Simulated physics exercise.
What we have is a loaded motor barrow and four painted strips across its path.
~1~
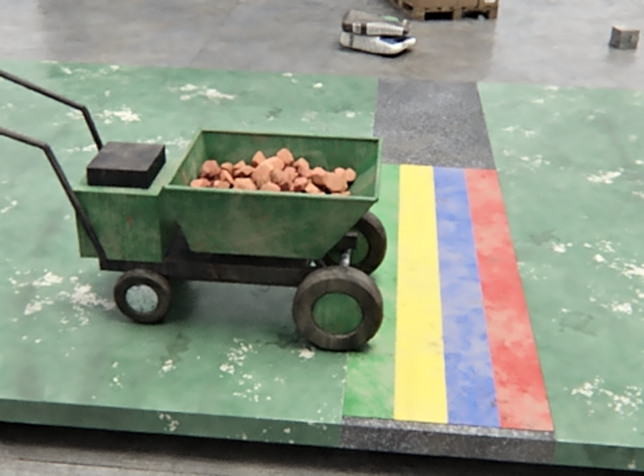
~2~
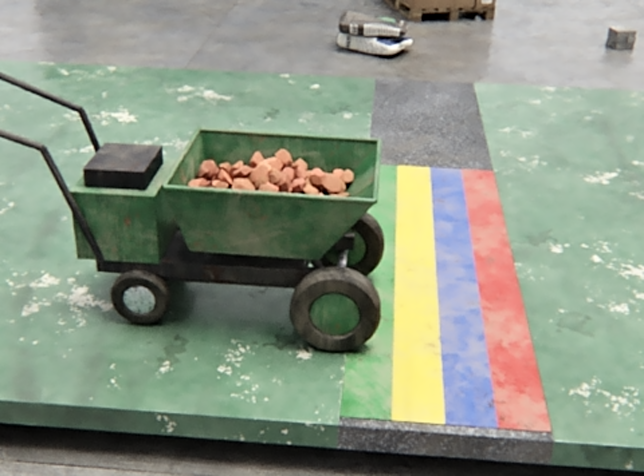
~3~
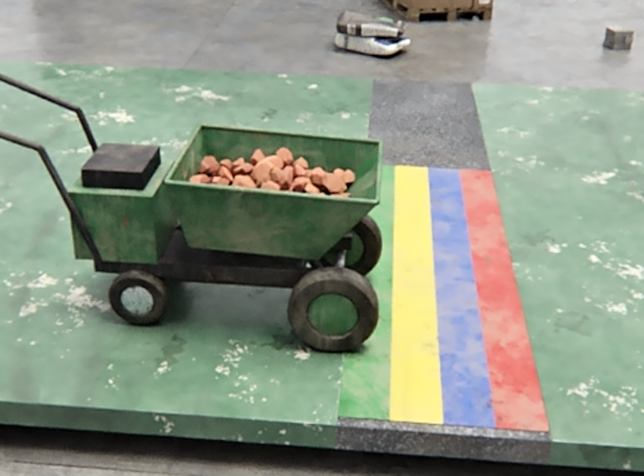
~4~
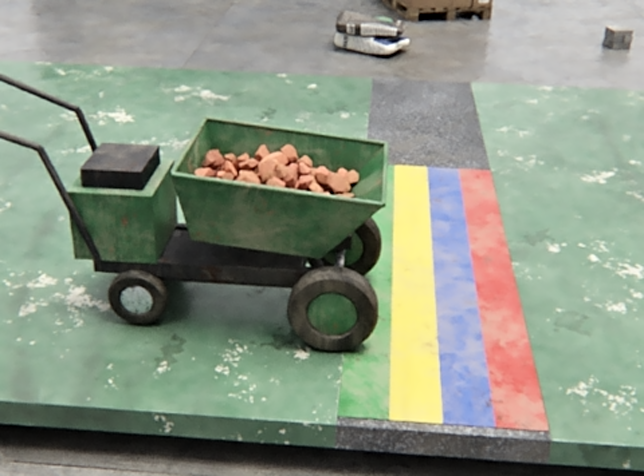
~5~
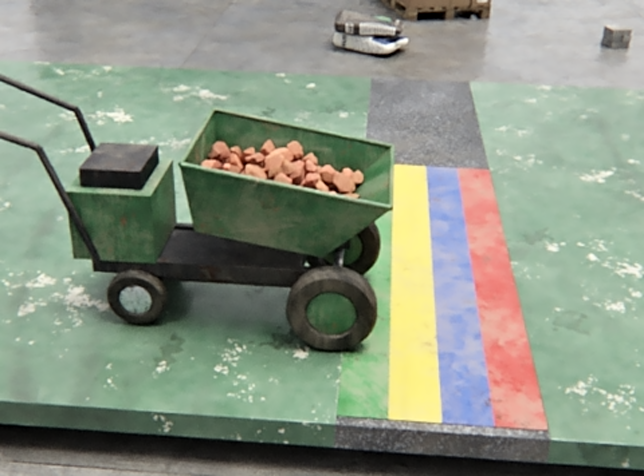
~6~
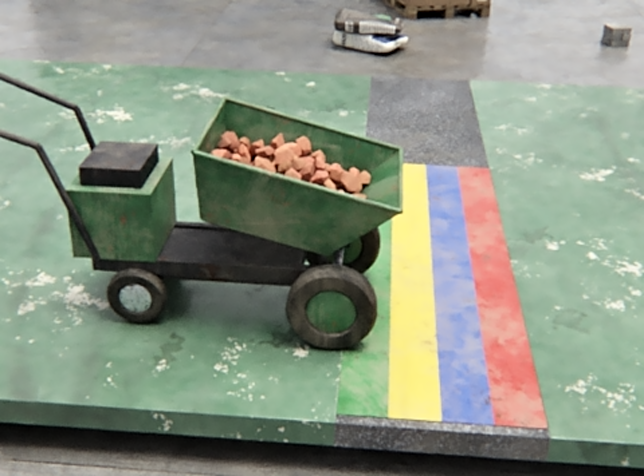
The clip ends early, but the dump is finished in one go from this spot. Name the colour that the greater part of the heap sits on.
Red.
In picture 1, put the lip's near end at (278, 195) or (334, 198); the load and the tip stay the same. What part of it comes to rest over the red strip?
10 and 20 percent, in that order.
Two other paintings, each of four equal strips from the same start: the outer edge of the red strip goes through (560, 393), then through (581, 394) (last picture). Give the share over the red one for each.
30 % and 30 %.
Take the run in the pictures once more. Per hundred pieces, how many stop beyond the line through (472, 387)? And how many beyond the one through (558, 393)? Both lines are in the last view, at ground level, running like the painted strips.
Around 80 per cent for the first, around 20 per cent for the second.
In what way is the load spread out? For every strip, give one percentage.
Green strip around 0, yellow strip around 0, blue strip around 25, red strip around 35.
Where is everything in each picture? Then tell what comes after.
Lip of the skip at (376, 200), level; top of the load at (264, 182), lumps of rubble; green strip at (371, 377); yellow strip at (420, 380); blue strip at (470, 384); red strip at (520, 388), in the first picture.
Lip of the skip at (375, 202), level; top of the load at (262, 183), in the second picture.
Lip of the skip at (377, 203), tipped barely; top of the load at (264, 181), in the third picture.
Lip of the skip at (383, 205), tipped a little; top of the load at (268, 183), in the fourth picture.
Lip of the skip at (391, 208), tipped a little; top of the load at (256, 175), in the fifth picture.
Lip of the skip at (401, 212), tipped a little; top of the load at (263, 165); green strip at (365, 375); yellow strip at (414, 379); blue strip at (464, 382); red strip at (514, 385), in the sixth picture.
Soon after the last picture, skip tipped steeply; all in the skip.
A little later, skip tipped right over; nearly all in the skip; a small part over the blue strip; a small part over the red strip; a stray few off the paint.
Later still, skip tipped right over; about a quarter in the skip; about a quarter over the blue strip; about a third over the red strip; about a quarter off the paint.
At rest, skip tipped right over; a small part in the skip; none over the green strip; a stray few over the yellow strip; about a quarter over the blue strip; about a third over the red strip; about a quarter off the paint.
